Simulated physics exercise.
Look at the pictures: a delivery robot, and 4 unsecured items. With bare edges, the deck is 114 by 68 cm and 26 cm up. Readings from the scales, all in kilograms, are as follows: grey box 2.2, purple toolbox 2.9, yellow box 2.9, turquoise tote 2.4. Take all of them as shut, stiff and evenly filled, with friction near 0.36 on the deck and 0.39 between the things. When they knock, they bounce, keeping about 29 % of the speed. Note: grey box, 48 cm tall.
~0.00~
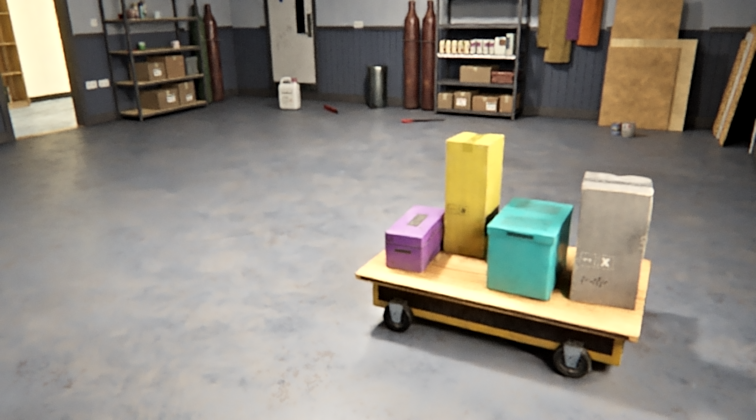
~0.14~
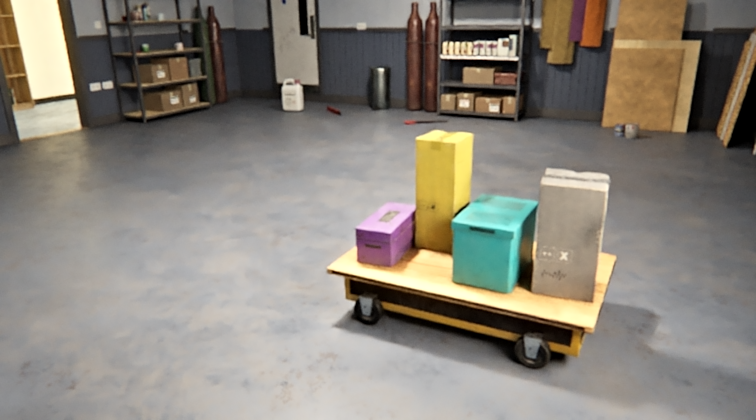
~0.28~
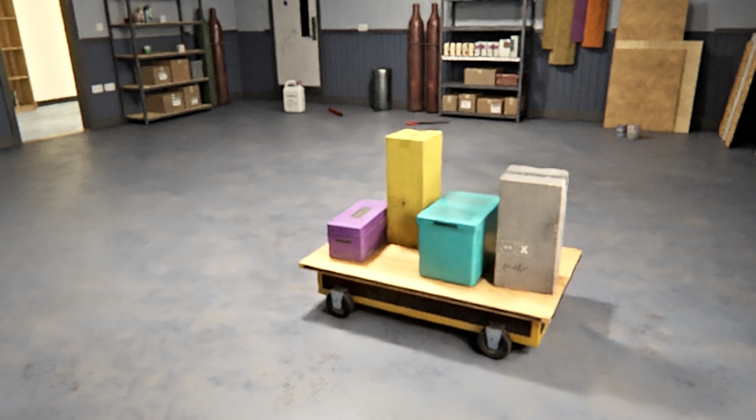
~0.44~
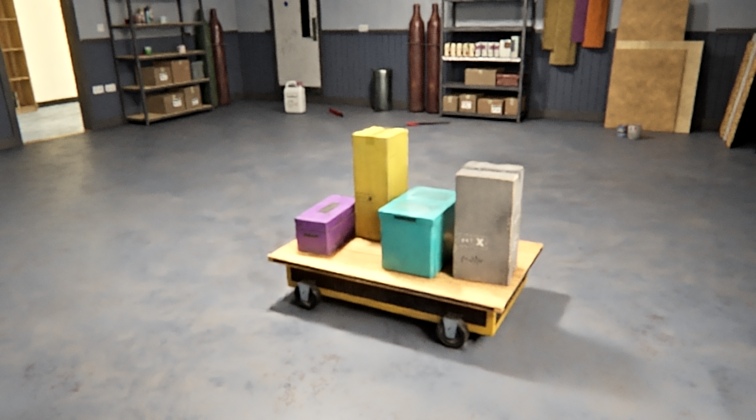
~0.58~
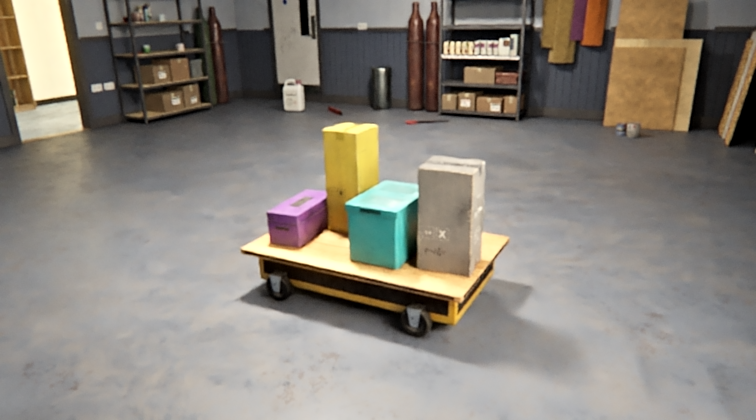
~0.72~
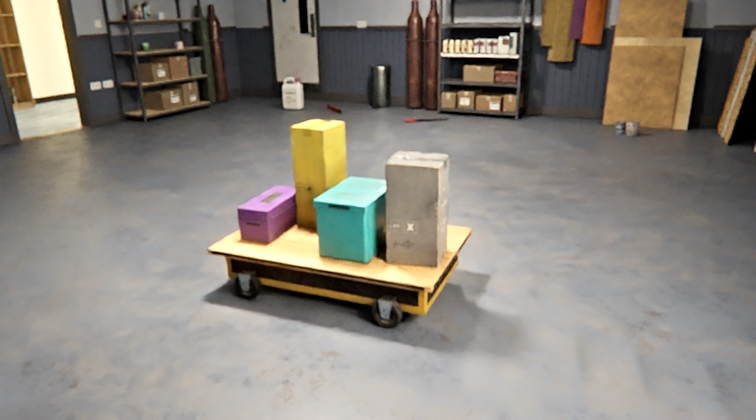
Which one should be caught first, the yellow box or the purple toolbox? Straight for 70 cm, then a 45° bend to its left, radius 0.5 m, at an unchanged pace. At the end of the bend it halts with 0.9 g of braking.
The former of the two.
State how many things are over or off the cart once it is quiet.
Count: 2.
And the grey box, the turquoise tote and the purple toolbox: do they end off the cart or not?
Once it all settles, the grey box stays on its surface, the turquoise tote stays on its surface and the purple toolbox leaves its surface.
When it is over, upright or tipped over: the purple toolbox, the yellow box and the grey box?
Final state - purple toolbox: Goes over; yellow box: Goes over; grey box: Remains on its base.
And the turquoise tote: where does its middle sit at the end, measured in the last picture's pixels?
In the last picture it sits around (206, 238).
Around 0.92 s, cart has run 110 cm, turned 29°; purple toolbox shifted 28 cm near (221, 216); yellow box shifted 19 cm near (262, 176); turquoise tote shifted 2 cm.
Around 1.12 s, cart has run 134 cm, turned 45°; yellow box now off the cart; purple toolbox shifted 37 cm near (154, 229); turquoise tote shifted 3 cm.
Around 1.32 s, cart has run 147 cm, turned 45°, stopped; purple toolbox shifted 34 cm near (100, 239); turquoise tote shifted 8 cm; grey box shifted 7 cm.
Around 1.52 s, cart has run 147 cm, turned 45°, stopped; purple toolbox now off the cart; turquoise tote shifted 13 cm; grey box shifted 13 cm.
Finally (2.0 s), off the cart, purple toolbox and yellow box; not toppled but over 10 cm from the start, grey box and turquoise tote. Final places as that camera would see them, yellow box near (124, 242), purple toolbox near (52, 301). Yellow box went at 0.96 s; purple toolbox went at 1.42 s.
